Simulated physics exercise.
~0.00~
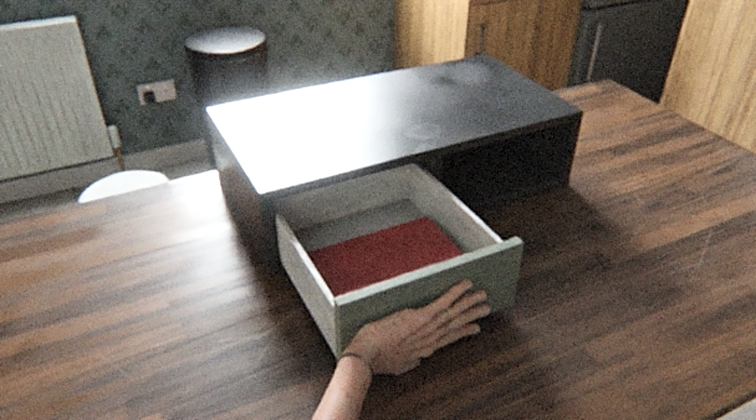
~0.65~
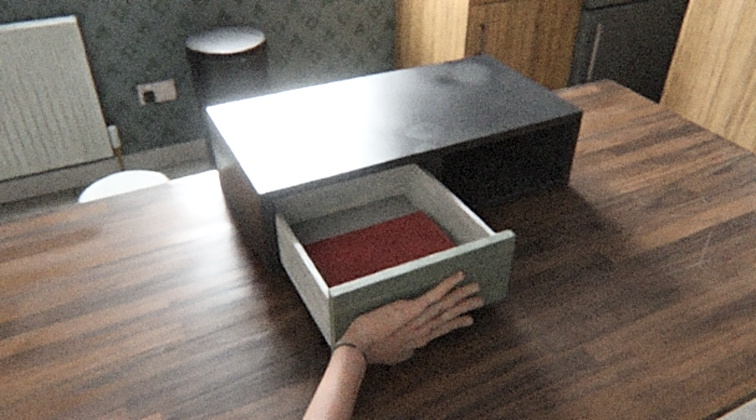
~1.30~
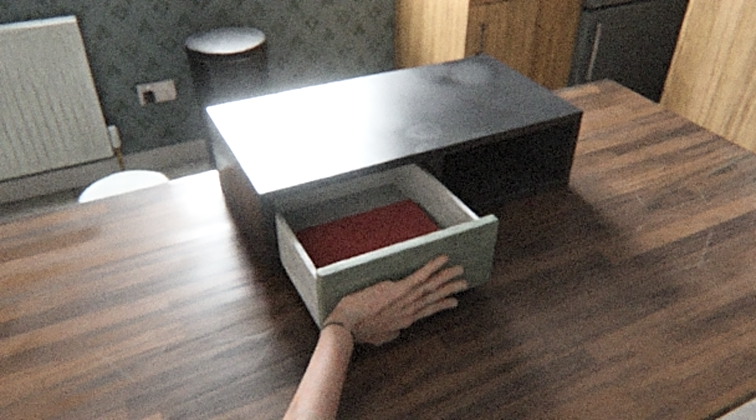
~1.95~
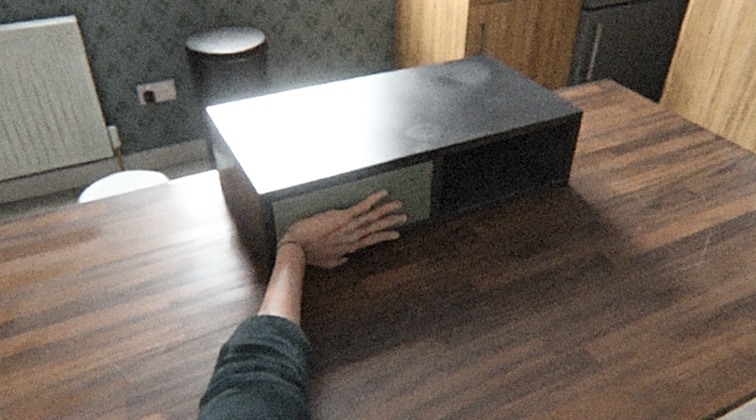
A drawer holding a flat red book stuck out of a low black cabinet on a wooden table, and a hand pushed its front steadily inward until it shut flush, hiding the book, with the palm still resting against it.
